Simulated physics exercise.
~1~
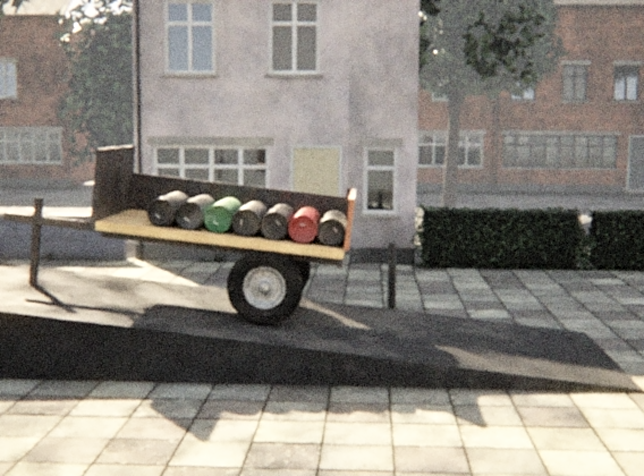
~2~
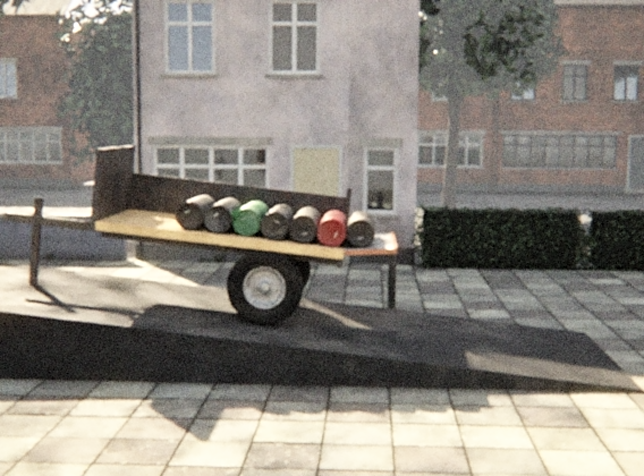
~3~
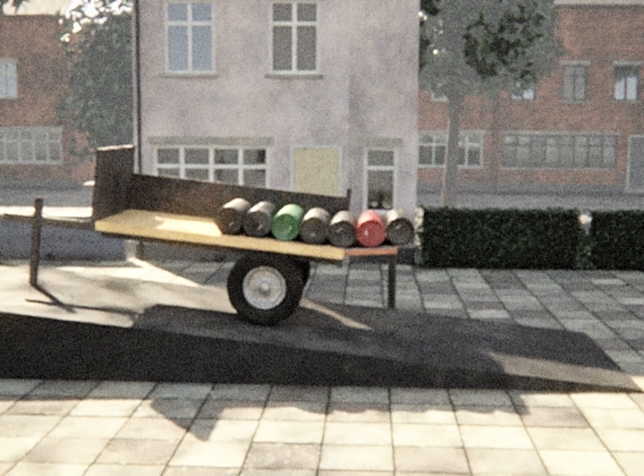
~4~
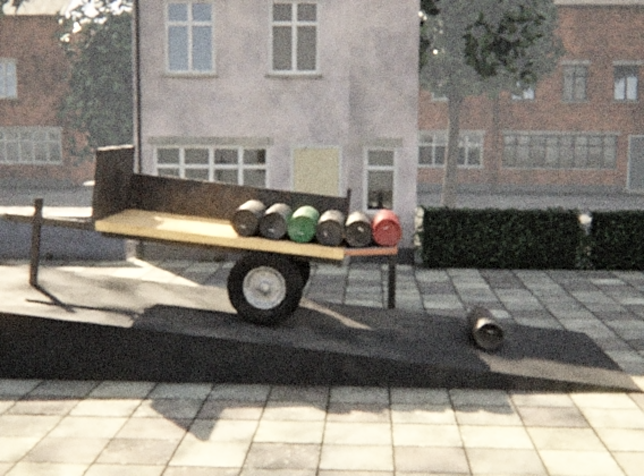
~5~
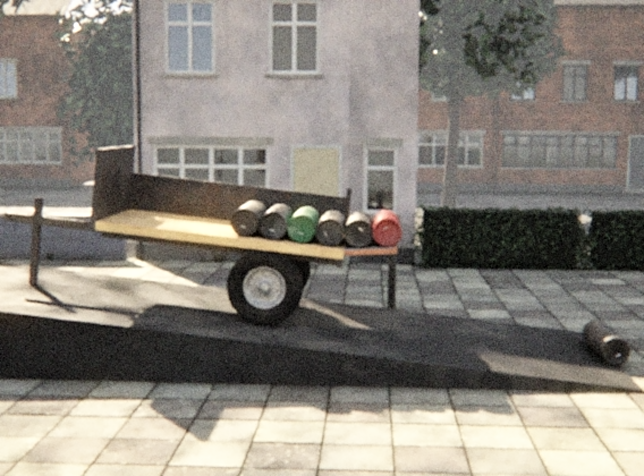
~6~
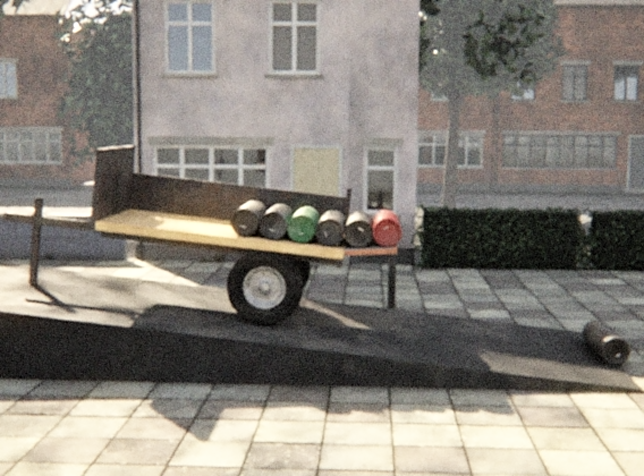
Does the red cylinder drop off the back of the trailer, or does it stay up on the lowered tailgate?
The red cylinder stays up, coming to rest on the lowered tailgate, while the green one stops farther back on the bed.
A row of seven cylinders, one green and one red, rolled right along a sloping trailer bed after the tailgate dropped. The one at the front fell off and rolled down the slope, while the other six stopped, red resting on the lowered tailgate.
